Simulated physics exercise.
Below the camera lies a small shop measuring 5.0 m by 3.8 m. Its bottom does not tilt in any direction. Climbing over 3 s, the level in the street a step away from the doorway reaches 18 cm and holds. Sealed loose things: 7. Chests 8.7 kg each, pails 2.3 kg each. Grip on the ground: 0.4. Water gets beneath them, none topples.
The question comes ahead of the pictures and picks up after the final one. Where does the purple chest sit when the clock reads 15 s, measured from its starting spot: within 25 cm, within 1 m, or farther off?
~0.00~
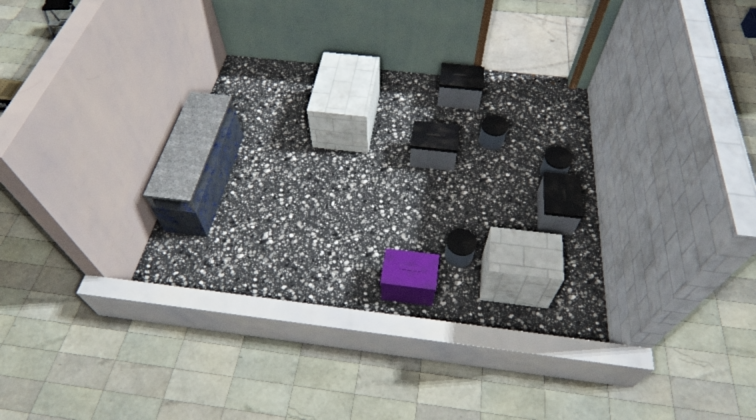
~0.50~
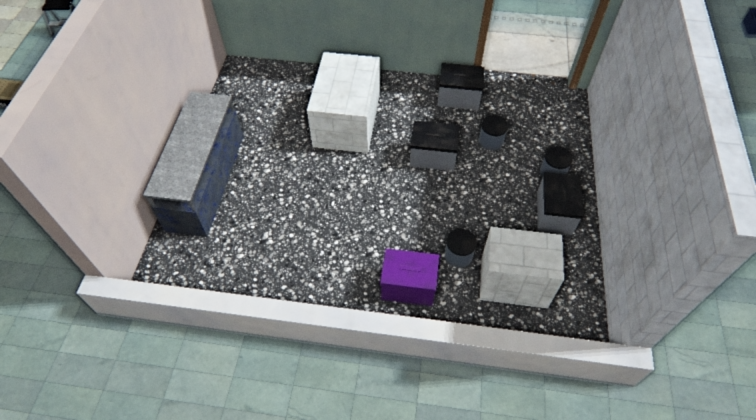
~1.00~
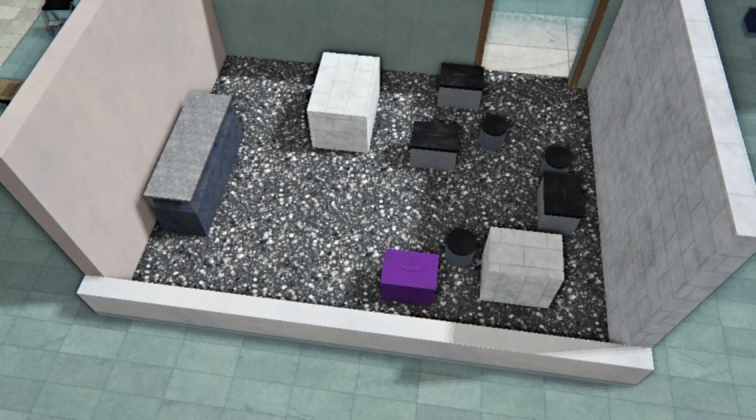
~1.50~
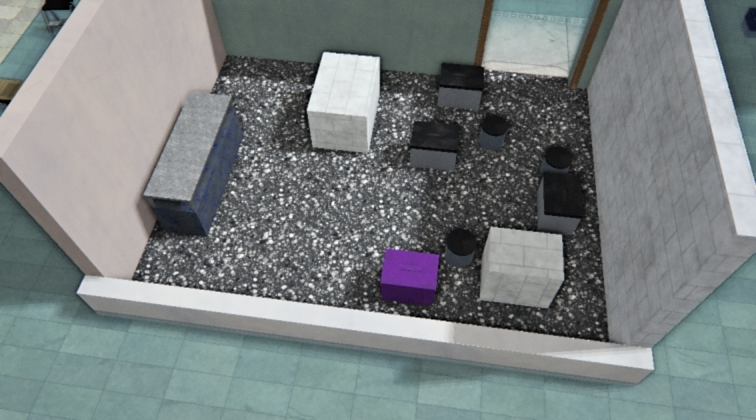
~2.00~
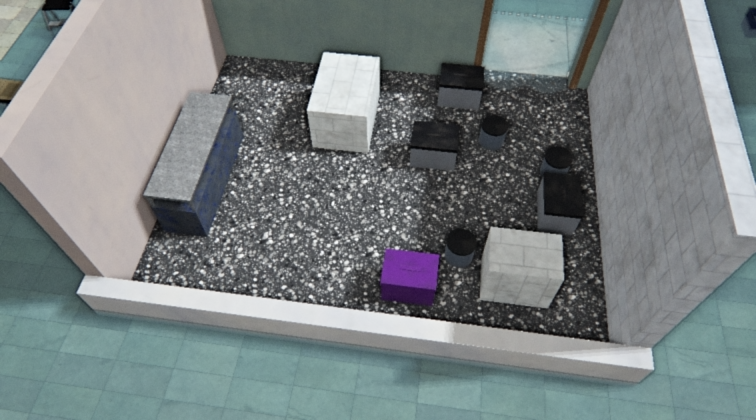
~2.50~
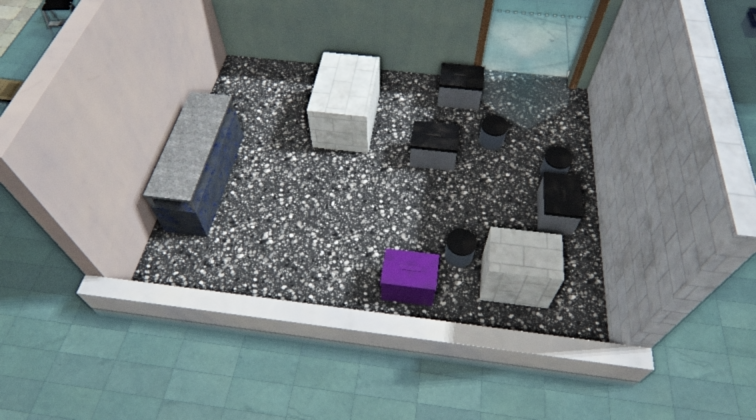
Distance covered: Large.
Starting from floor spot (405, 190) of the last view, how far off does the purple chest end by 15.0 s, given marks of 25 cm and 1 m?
It travels far.
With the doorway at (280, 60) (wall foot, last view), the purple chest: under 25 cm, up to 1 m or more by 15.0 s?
The purple chest drifts well away.
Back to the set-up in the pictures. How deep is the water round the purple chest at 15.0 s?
I'd put it at about 10 cm.
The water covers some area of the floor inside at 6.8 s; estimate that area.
Wet area: Approx. 11.5 m2.
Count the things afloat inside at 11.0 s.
Total: 6.
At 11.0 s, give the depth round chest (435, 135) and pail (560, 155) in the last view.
Depths: Near 6 cm, then near 10 cm.
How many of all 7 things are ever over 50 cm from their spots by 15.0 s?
Result: 6.
After 3.5 s the purple chest is near (410, 269), 0.0 m from its start, aground; 0 afloat.
After 6.8 s the purple chest is near (373, 296), 0.5 m from its start, aground; 3 afloat.
After 11.0 s the purple chest is near (150, 244), 2.6 m from its start, afloat; 6 afloat.
After 15.0 s the purple chest is near (157, 227), 2.7 m from its start, afloat; 7 afloat.
